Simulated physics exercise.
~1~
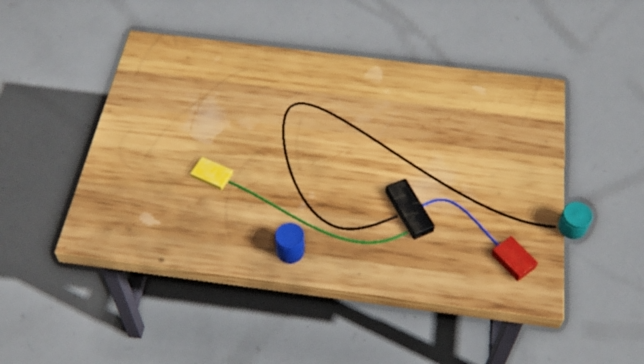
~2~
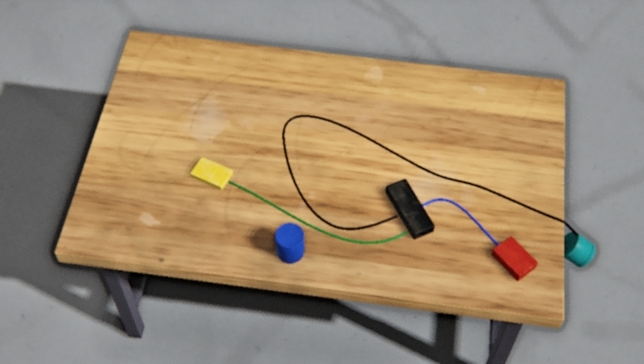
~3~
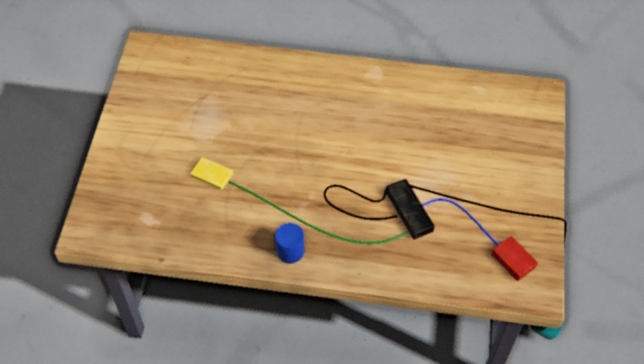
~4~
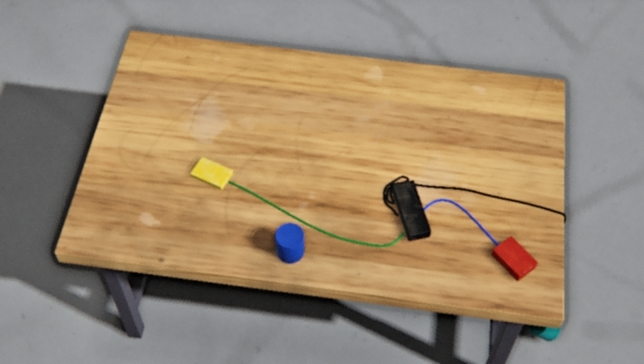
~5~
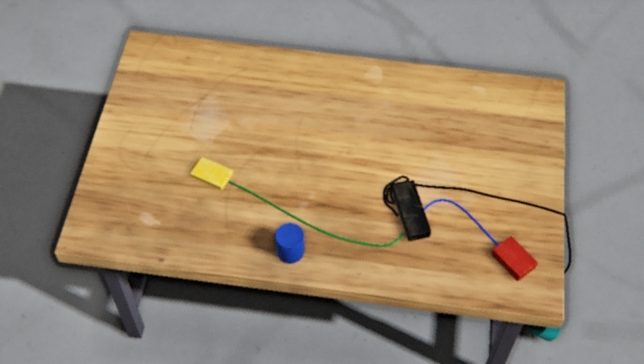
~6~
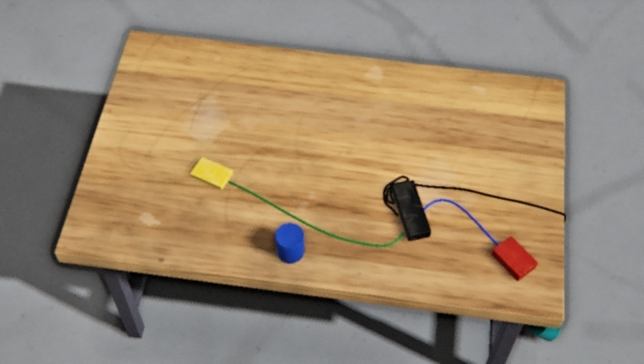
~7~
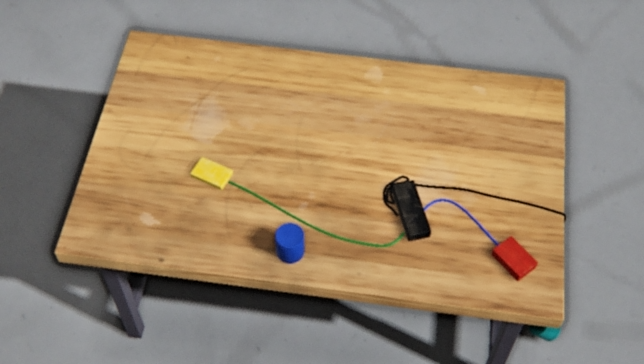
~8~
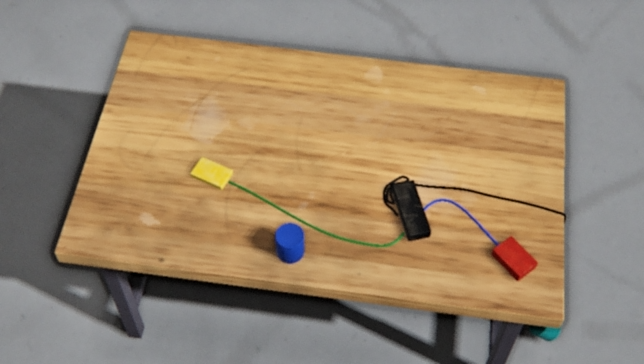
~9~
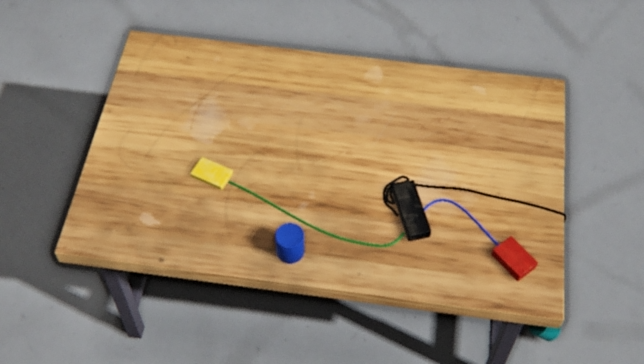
Teal speaker dropping off the right side of a workbench, pulling its black cable taut while the power strip stays put.
